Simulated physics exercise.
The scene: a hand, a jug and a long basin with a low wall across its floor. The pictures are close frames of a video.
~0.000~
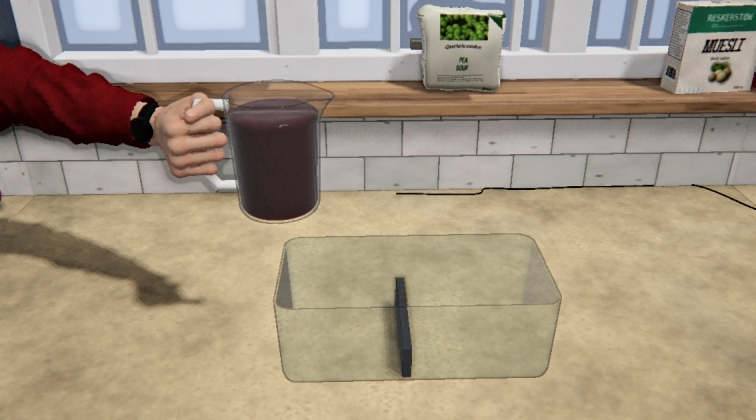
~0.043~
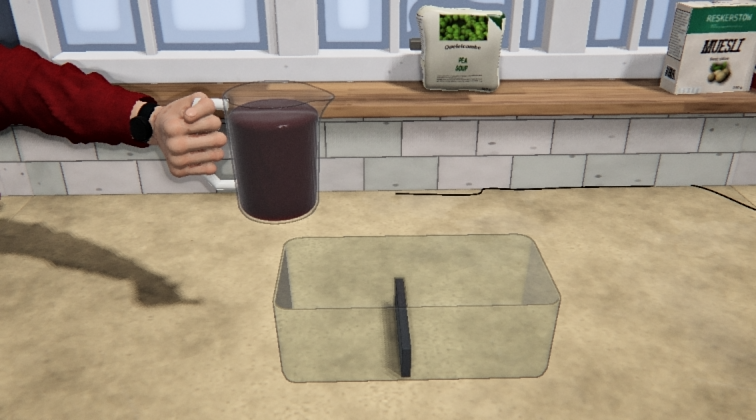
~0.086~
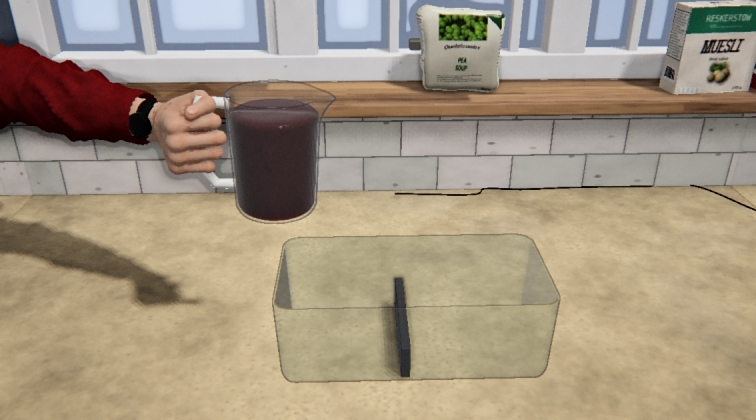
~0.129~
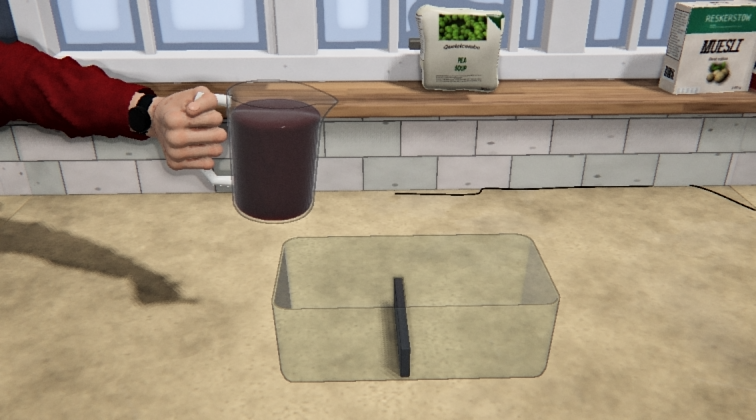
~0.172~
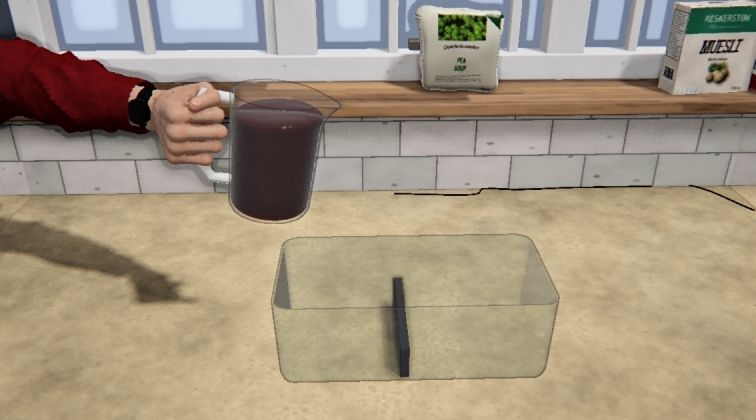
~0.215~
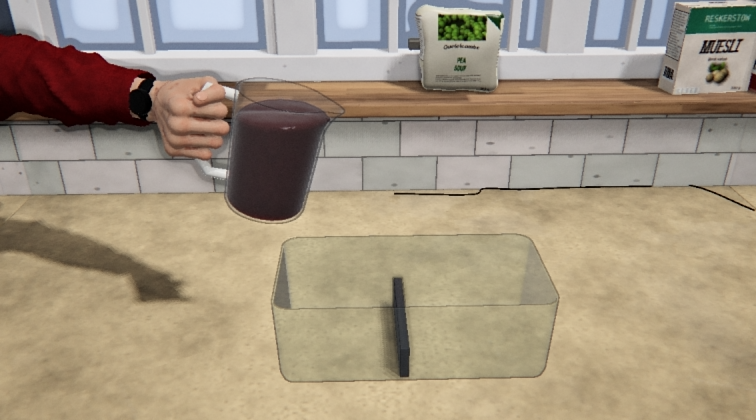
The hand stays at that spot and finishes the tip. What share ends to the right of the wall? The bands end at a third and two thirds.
It comes to between a third and two thirds.
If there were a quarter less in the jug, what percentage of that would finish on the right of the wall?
Near 30 %.
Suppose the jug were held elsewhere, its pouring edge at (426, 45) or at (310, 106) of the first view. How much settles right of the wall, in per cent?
Roughly 85 per cent, and 10 per cent.
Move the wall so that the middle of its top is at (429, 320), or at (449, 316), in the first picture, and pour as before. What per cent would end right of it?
In turn 15 and 10 in a hundred.
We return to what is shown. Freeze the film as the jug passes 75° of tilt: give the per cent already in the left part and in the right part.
Near 0 on the left, 5 on the right.
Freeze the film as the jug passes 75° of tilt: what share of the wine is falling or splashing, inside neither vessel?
About 15 per cent.
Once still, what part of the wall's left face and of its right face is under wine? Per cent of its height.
Left: 40 %. Right: 30 %.
A moment on, the jug is tipped on its side and 80 per cent is still to pour, 0 is left of the wall and 3 right of it.
Next, the jug is tipped right over and 26 per cent is still to pour, 16 is left of the wall and 35 right of it.
Then the jug is tipped right over and 1 per cent is still to pour, 47 is left of the wall and 48 right of it.
Later the jug is tipped right over and 0 per cent is still to pour, 51 is left of the wall and 48 right of it.
At rest 51 per cent lies left of the wall, 48 right of it and 1 outside.
